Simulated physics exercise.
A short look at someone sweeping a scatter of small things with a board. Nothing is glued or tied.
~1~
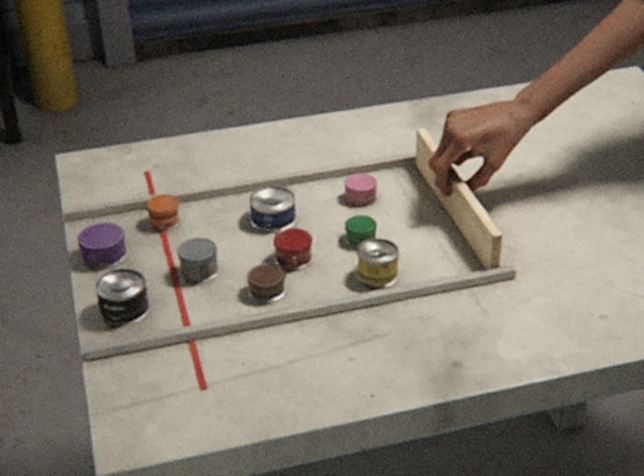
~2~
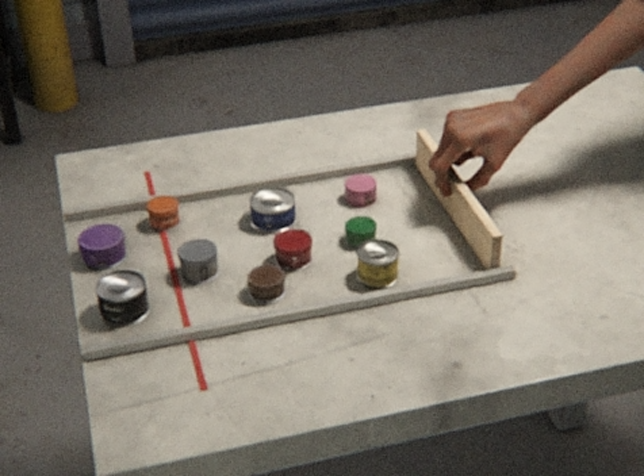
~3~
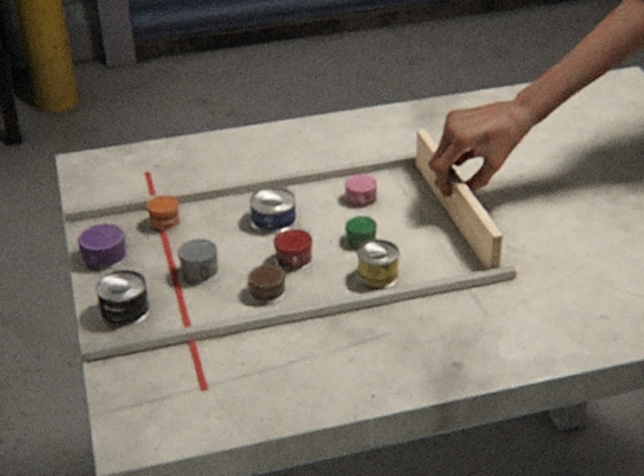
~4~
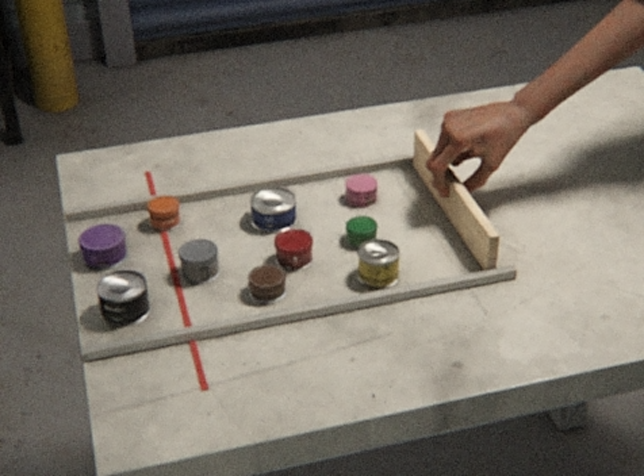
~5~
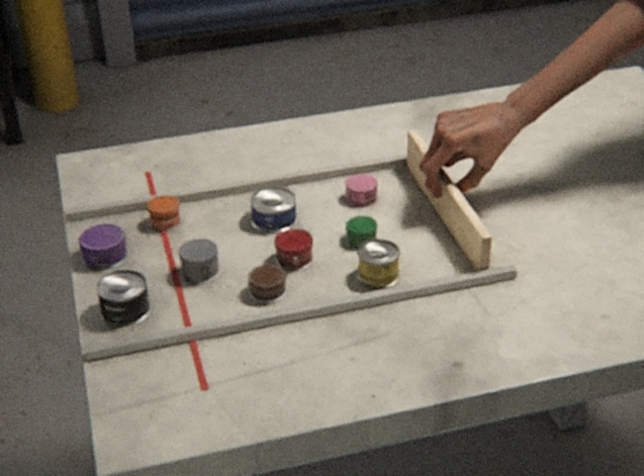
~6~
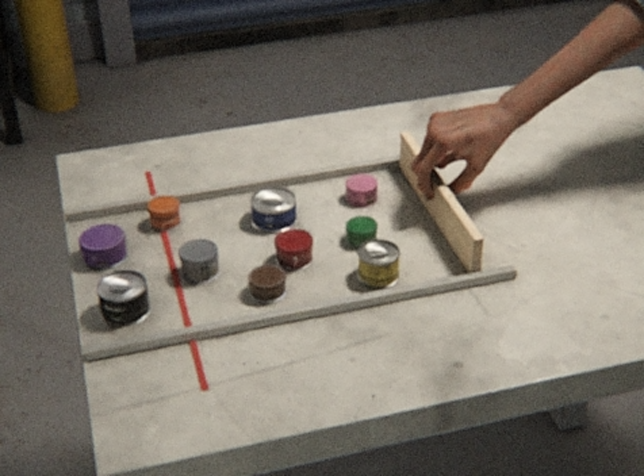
In the video, a hand holds a wooden board upright at the right side of a tabletop scattered with small colourful tins and pots, then slides it slightly left, while the containers around the red line stay still.
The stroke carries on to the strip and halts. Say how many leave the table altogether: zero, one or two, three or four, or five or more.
Here the number that fall off is zero.
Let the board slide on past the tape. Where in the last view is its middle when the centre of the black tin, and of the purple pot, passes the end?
About (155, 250), and (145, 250) for the other.
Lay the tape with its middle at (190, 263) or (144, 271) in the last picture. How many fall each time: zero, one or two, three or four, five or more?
The falls would be no fall at all; 1 or 2.
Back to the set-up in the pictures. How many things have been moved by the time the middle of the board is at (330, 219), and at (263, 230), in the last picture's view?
By then 5, and 7.
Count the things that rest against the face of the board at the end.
That makes 5.
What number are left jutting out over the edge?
It comes to 1.
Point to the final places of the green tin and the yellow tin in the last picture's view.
The green tin stops around (158, 267); the yellow tin around (165, 313).
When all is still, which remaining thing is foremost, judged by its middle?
The black tin.
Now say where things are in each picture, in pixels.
In the first picture, purple pot (103, 246); black tin (123, 297); orange tin (164, 213); board (455, 196); tape (171, 265).
In the second picture, black tin (123, 298); red pot (293, 250).
In the third picture, orange tin (164, 214); blue tin (273, 210).
In the fourth picture, purple pot (104, 247); brown tin (267, 284).
In the fifth picture, black tin (124, 298); green tin (362, 232).
In the sixth picture, purple pot (104, 247); black tin (124, 298); orange tin (164, 214); board (438, 200); tape (172, 266).
Early on, none off yet; purple pot at rest near (104, 247); black tin at rest near (124, 298); orange tin at rest near (164, 214).
Finally, the number that fall off is zero.
